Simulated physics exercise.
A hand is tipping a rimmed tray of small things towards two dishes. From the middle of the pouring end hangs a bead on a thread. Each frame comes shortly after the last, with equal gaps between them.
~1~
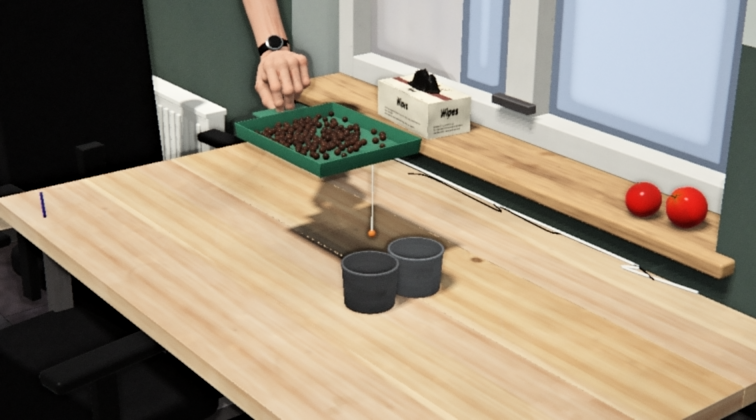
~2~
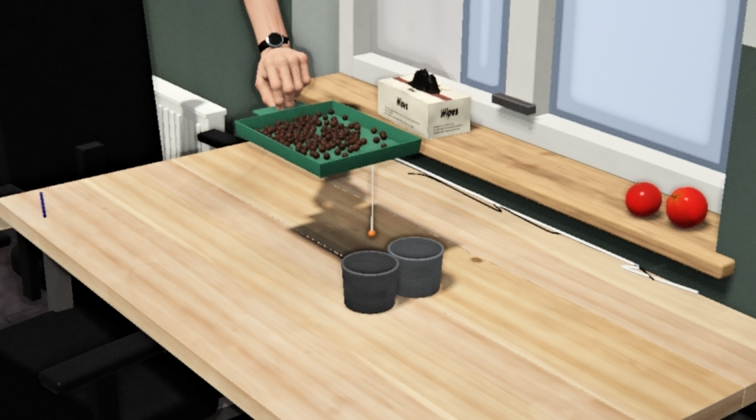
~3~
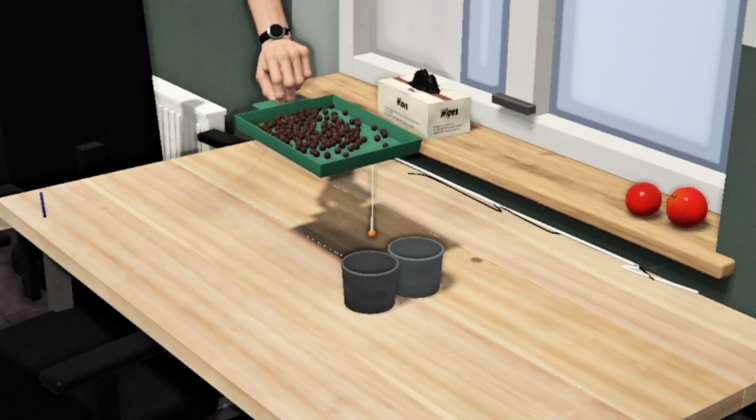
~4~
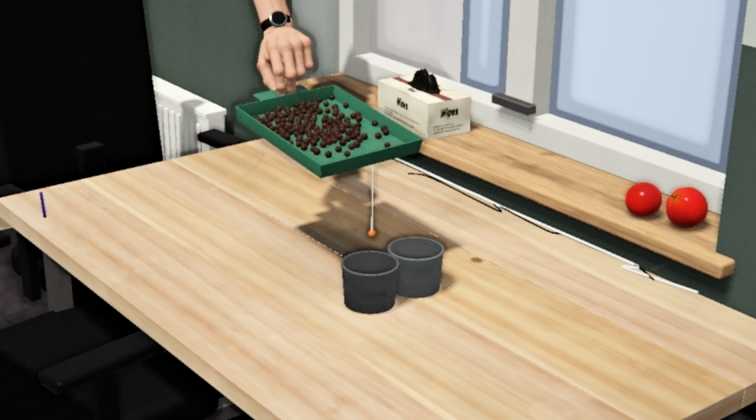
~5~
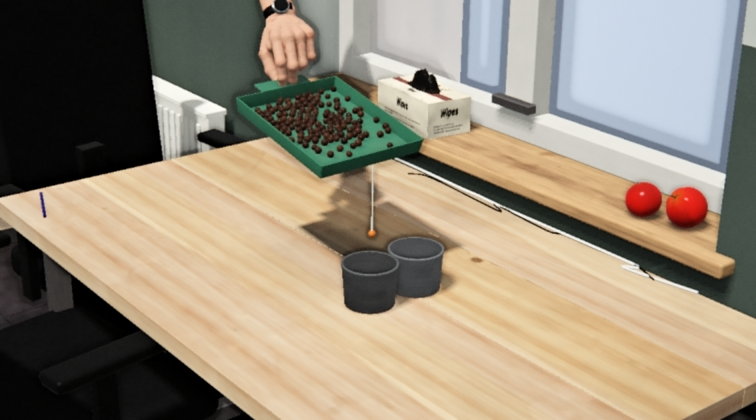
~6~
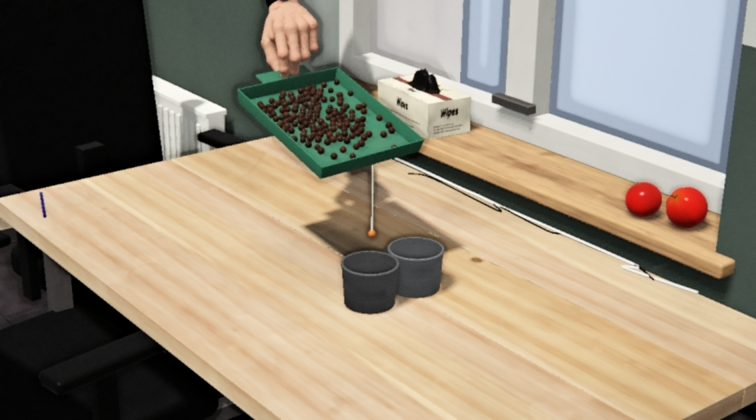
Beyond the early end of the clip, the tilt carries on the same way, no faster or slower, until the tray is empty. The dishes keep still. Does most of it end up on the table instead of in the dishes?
No, most of it goes into the dishes.
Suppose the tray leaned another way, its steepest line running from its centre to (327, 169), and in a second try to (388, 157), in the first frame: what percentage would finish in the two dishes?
Respectively close to 10 and 30 in a hundred.
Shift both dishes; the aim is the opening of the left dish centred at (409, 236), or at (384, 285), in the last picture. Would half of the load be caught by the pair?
The first place gets a lesser share, the second a lesser share.
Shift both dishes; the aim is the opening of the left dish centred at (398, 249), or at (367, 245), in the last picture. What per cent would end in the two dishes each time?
In turn 20 and 0 in a hundred.
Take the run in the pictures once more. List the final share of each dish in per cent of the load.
Per hundred pieces, the left dish ends with about 40 and the right dish with about 20.
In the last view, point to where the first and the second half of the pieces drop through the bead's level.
At (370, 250) for the first part, then at (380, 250) for the others.
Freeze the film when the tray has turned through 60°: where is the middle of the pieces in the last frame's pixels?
About (360, 146).
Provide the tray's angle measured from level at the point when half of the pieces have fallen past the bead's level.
Roughly 100 degrees.
Soon, tray tipped steeply; nearly all on the tray; a stray few in the left dish; a stray few in the air.
A while on, tray tipped right over; about a third on the tray; about a quarter in the left dish; a small part in the right dish; a small part outside both; about a quarter in the air.
Towards the end, tray tipped past a quarter turn; about half in the left dish; about a quarter in the right dish; about a third outside both.
Finally, tray tipped past a quarter turn; about half in the left dish; about a quarter in the right dish; about a third outside both.
